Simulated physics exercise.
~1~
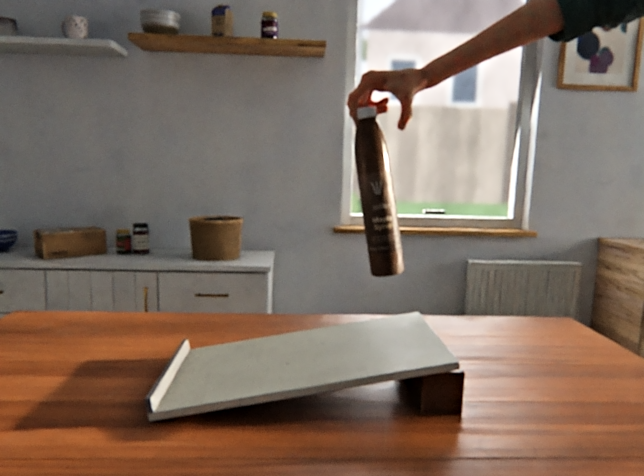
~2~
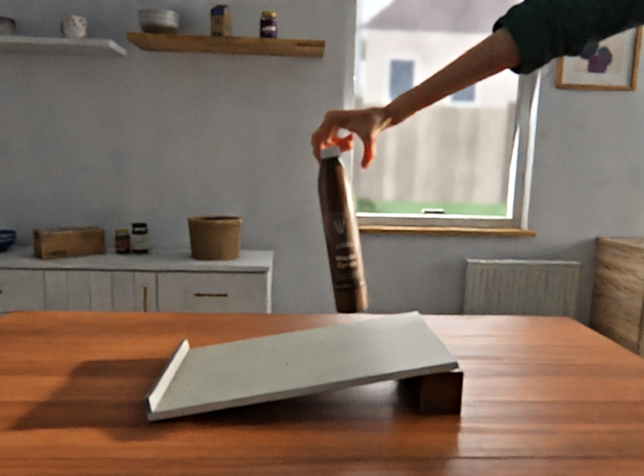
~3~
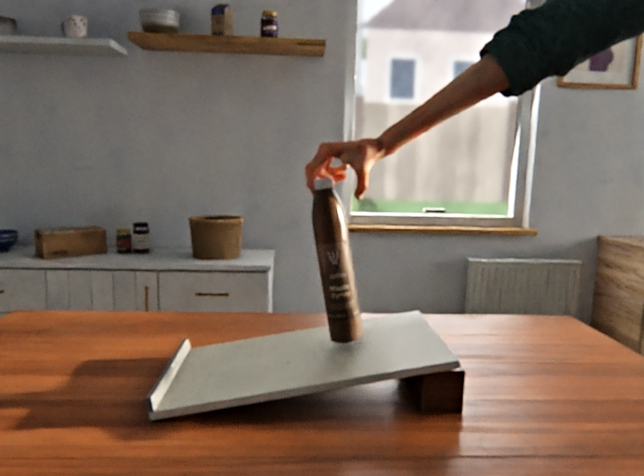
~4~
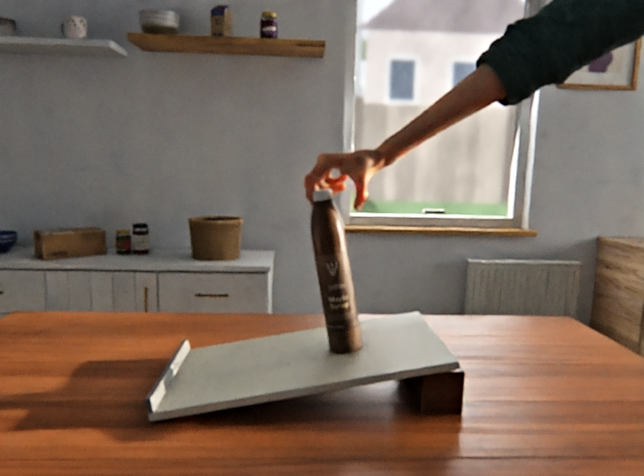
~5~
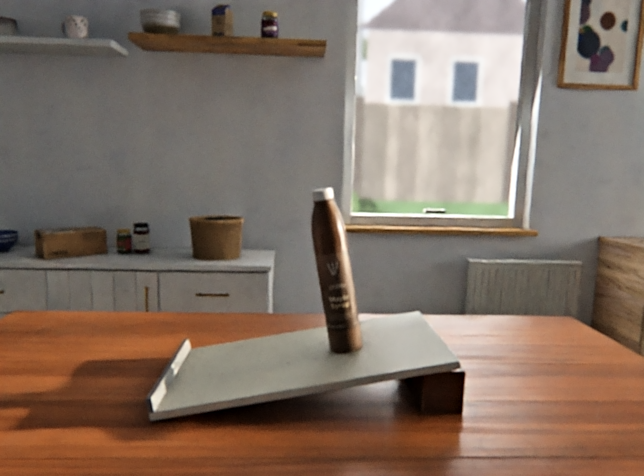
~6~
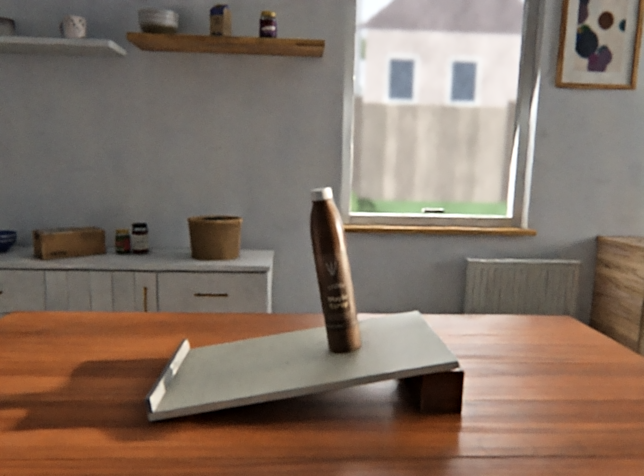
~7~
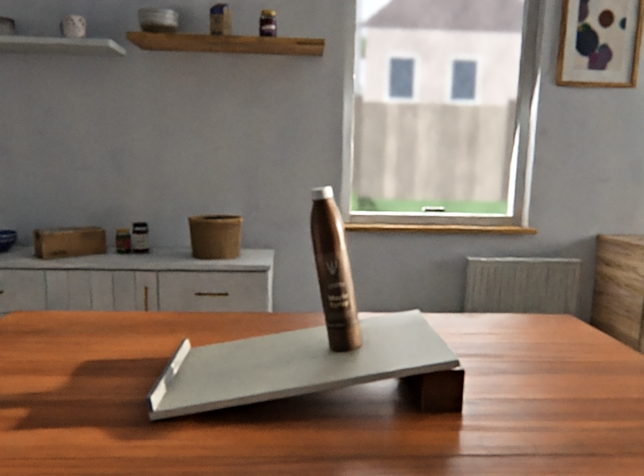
To begin with, a hand reaches in from the upper right, holding a brown bottle by its pale cap above a sloping board on a wooden table. The board is propped on a dark block at its right end and has a raised lip at its lower left end. The hand carries the bottle left and down, then lowers it onto the slope. The fingers let go and the arm draws away out of view. Left alone, the bottle leans slightly to the left and stays standing on the board, without sliding or toppling.
